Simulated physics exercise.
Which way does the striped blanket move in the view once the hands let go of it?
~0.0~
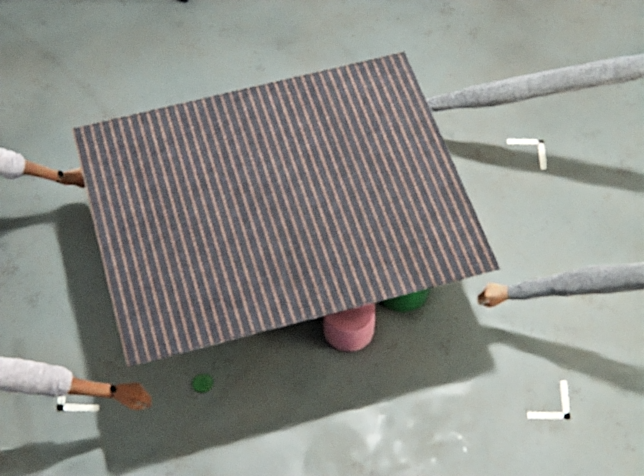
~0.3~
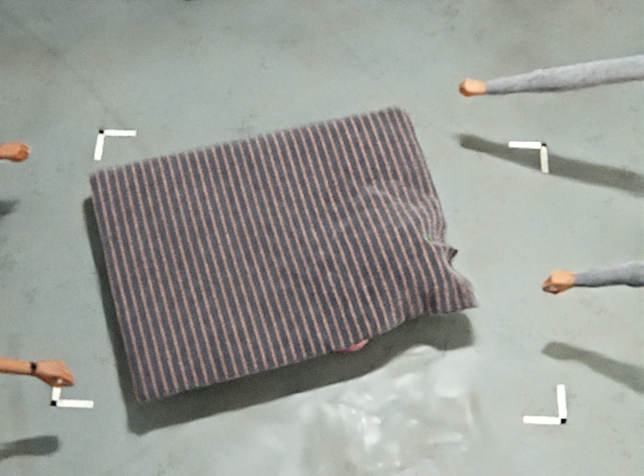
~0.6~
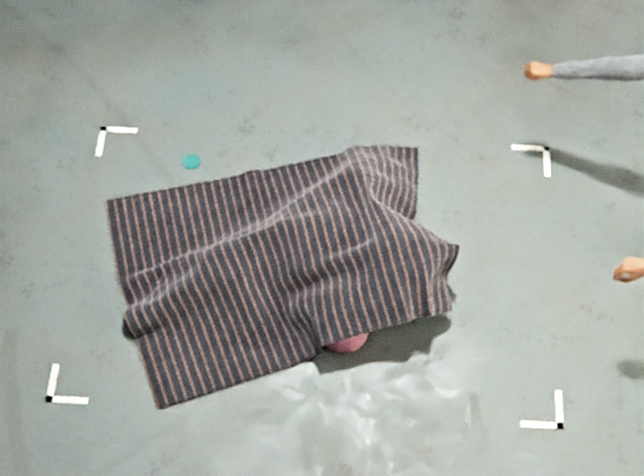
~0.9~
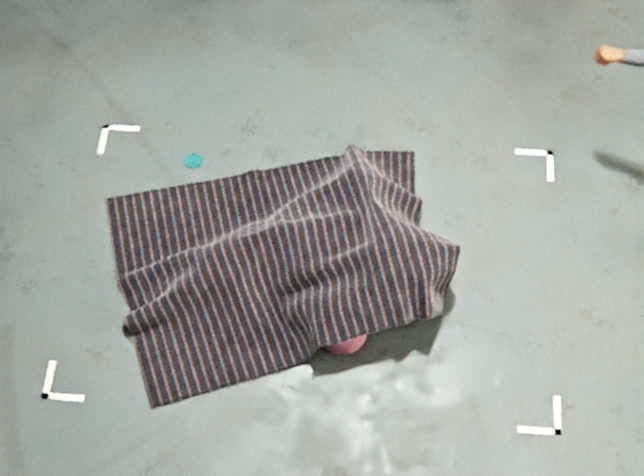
It moves down in the view, settling in uneven folds over the things beneath it.
